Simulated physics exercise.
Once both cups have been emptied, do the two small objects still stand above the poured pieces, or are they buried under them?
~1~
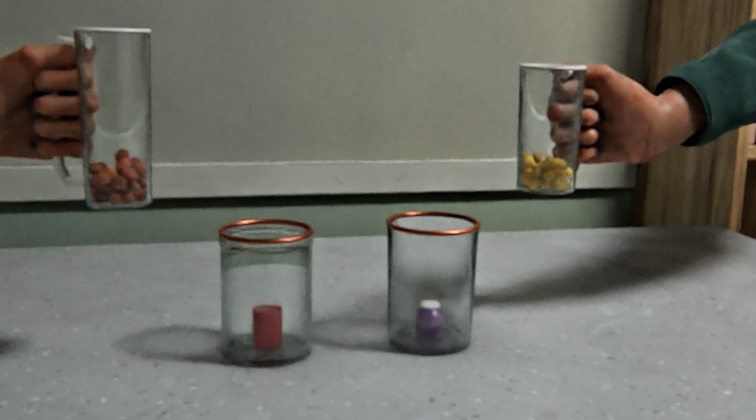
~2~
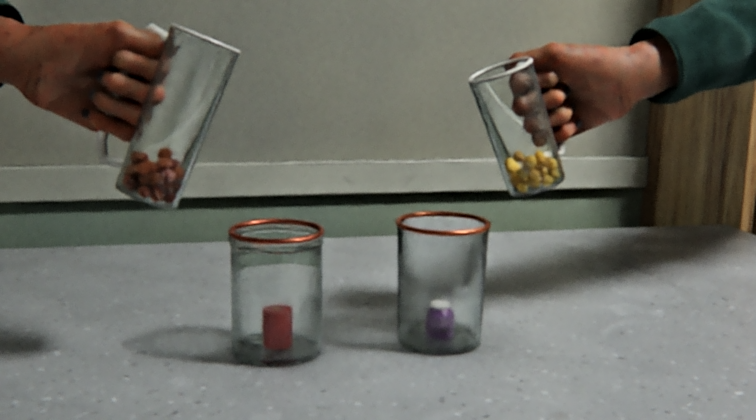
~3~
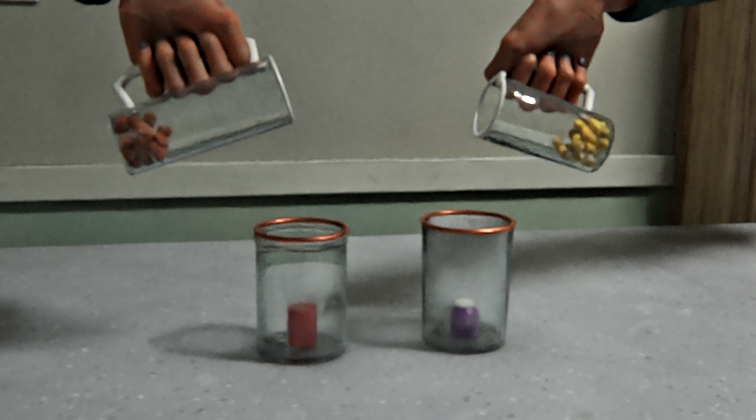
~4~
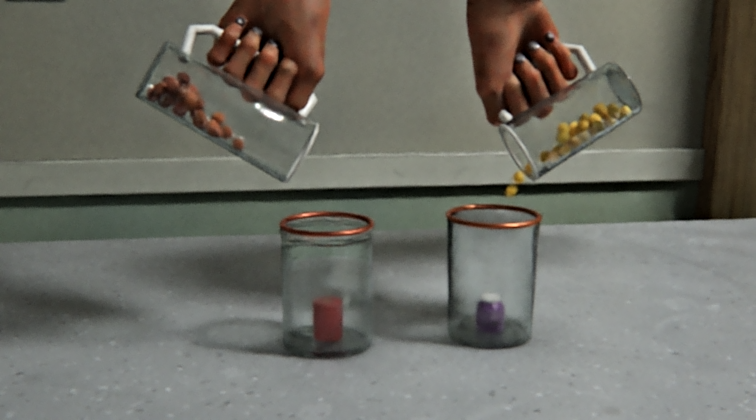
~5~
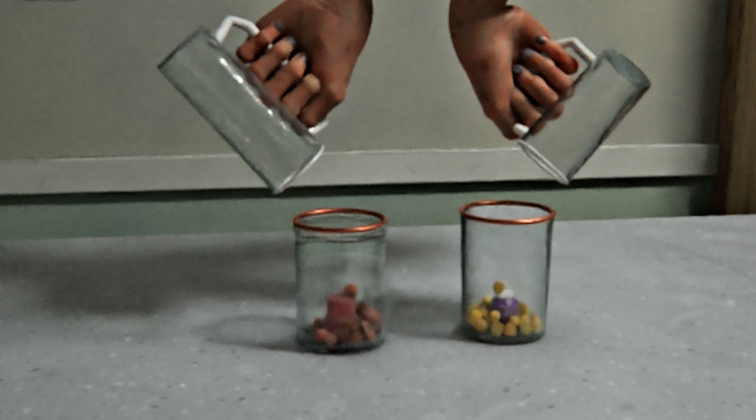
Both objects still stand above the poured pieces. The red cylinder on the left rises out of the brown pieces, and the purple and white object on the right rises out of the yellow ones.
The clip opens with two hands holding clear cups above two copper-rimmed glass containers on a speckled grey surface, with a red cylinder in the left container and a small purple and white object in the right. The left cup holds reddish-brown pieces and the right one yellow pieces. As the view drifts slightly left, the hands tip the cups over toward each other. Yellow pieces start dropping from the right cup while the brown ones are still in theirs. Both cups end up empty, with the pieces gathered low around the two objects, which still show.
